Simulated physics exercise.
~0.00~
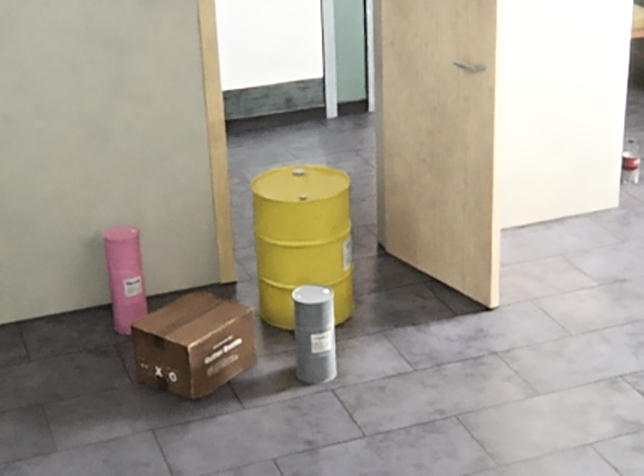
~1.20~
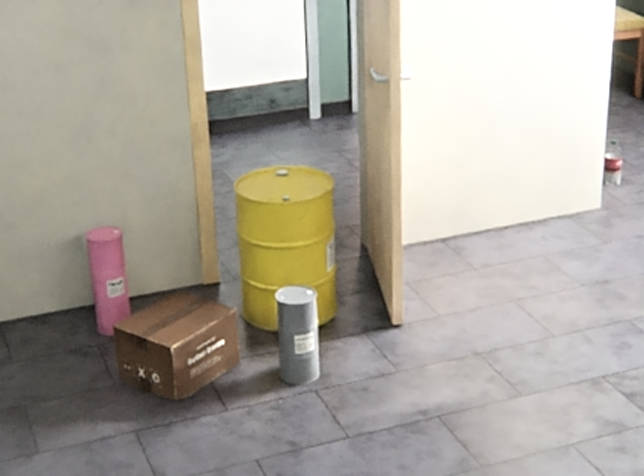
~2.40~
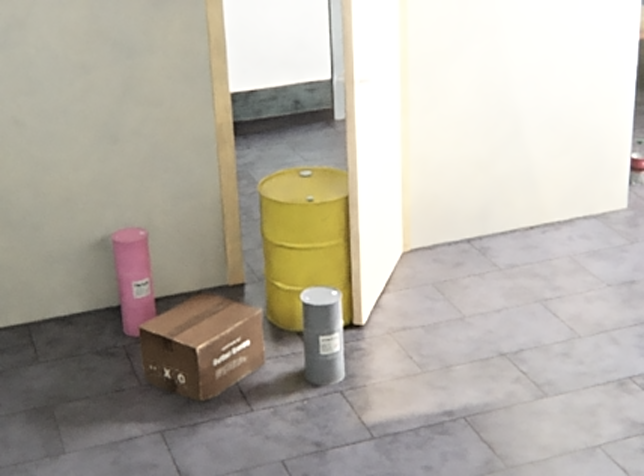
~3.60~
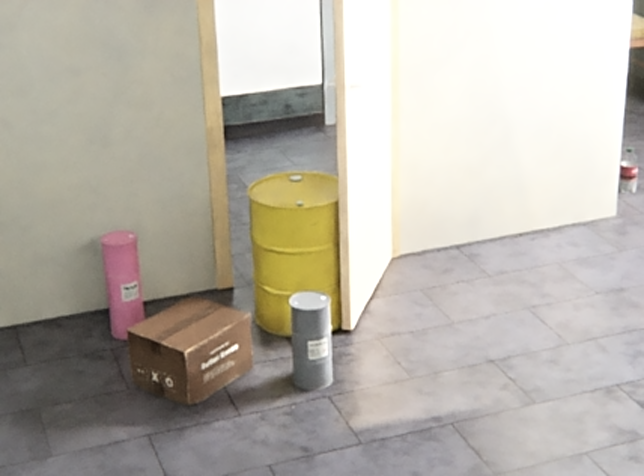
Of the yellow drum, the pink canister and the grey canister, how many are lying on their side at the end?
None of them are lying on their side. The drum and both canisters are still standing upright as the door ends up partly open.
